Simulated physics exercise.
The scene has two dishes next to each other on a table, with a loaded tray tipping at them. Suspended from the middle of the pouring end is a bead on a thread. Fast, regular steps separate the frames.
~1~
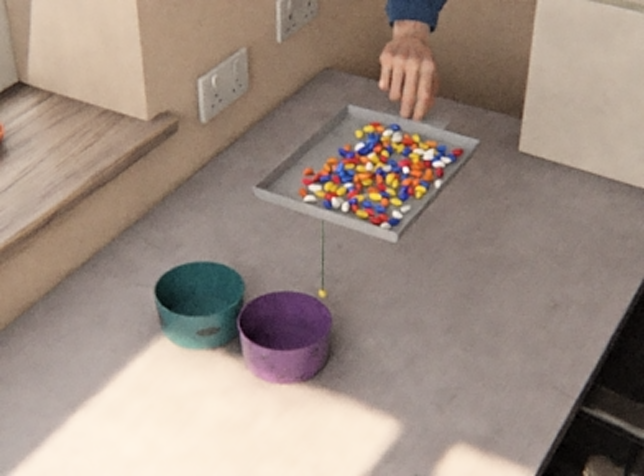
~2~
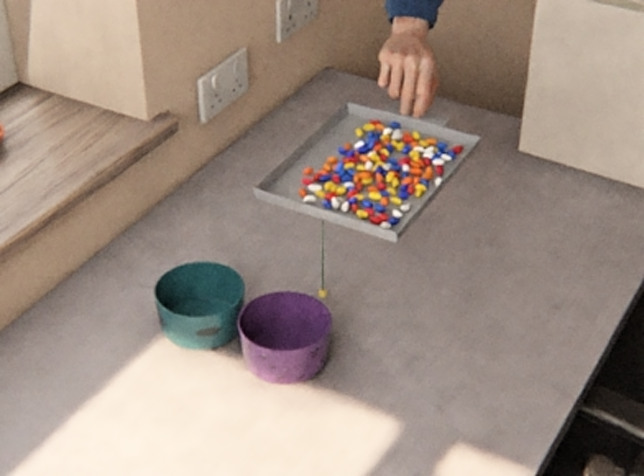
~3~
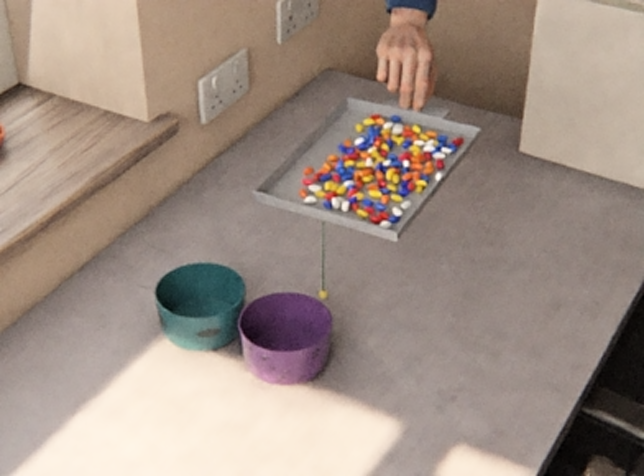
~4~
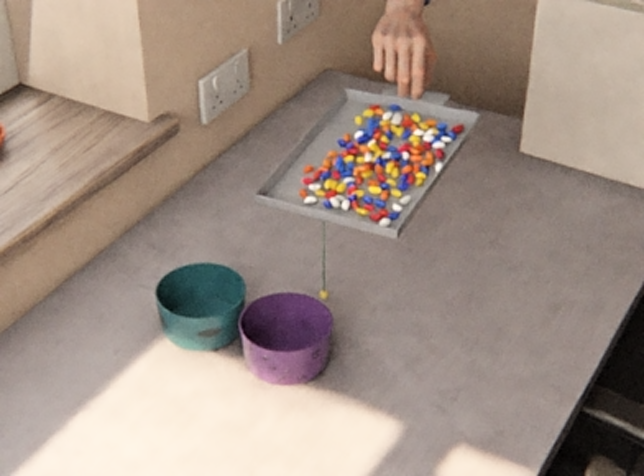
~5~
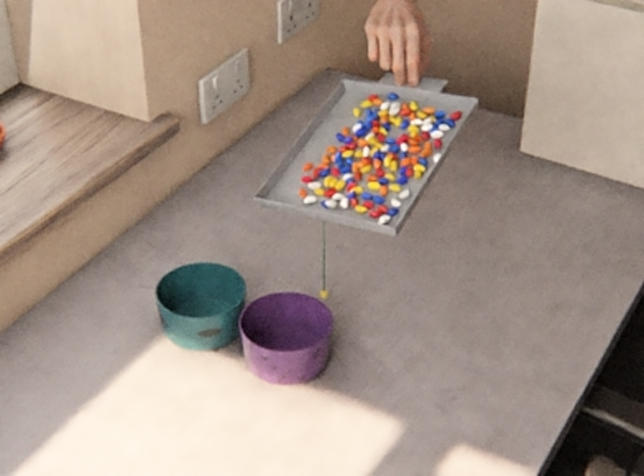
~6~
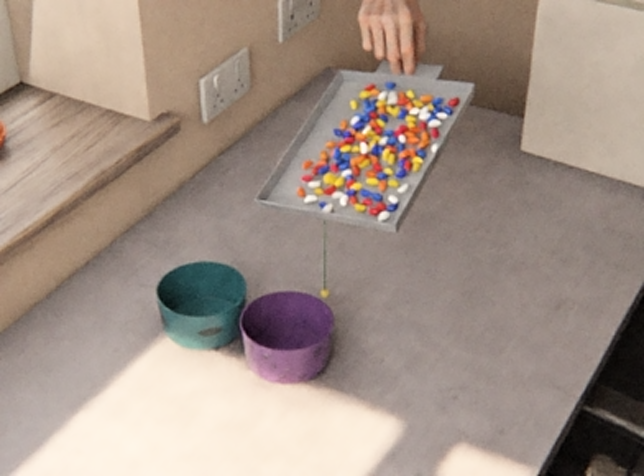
To begin with, a hand holds the far edge of a gray tray of colorful jelly beans, level above a teal bowl and a purple bowl, a bead hanging from its near edge. The hand then gradually raises the far edge, slanting the tray toward its near left corner, while the bowls stay still.
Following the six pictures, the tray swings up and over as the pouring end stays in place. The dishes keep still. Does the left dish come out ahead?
Watch, the one on the right side catches more of it.
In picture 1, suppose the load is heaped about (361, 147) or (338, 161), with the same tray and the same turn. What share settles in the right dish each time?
Around 30 then around 40 per cent.
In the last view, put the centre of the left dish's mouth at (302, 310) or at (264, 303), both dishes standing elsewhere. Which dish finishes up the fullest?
At the first spot the left-side one comes out ahead, at the second spot the left-side one.
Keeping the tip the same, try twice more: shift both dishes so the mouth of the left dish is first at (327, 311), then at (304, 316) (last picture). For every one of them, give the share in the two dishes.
First case around 10 %, second case around 30 %.
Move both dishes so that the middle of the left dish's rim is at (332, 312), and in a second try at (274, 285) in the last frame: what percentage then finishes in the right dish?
Close to 0 in a hundred, then close to 0 in a hundred.
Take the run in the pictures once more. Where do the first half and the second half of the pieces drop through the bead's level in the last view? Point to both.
Early-half point (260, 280); late-half point (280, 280).
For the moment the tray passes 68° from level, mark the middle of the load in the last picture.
The middle of the load sits near (303, 180).
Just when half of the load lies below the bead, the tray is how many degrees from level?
About 105° of tilt.
Just after the last frame, tray tipped steeply; almost all on the tray; just a few in the left dish; just a few in the air.
A moment on, tray tipped past a quarter turn; about a tenth on the tray; roughly a quarter in the right dish; about a tenth in the left dish; roughly a quarter outside both; roughly a quarter in the air.
Further on, tray tipped past a quarter turn; roughly a third in the right dish; about a tenth in the left dish; roughly half outside both.
When it is over, tray tipped past a quarter turn; roughly a third in the right dish; about a tenth in the left dish; roughly half outside both.
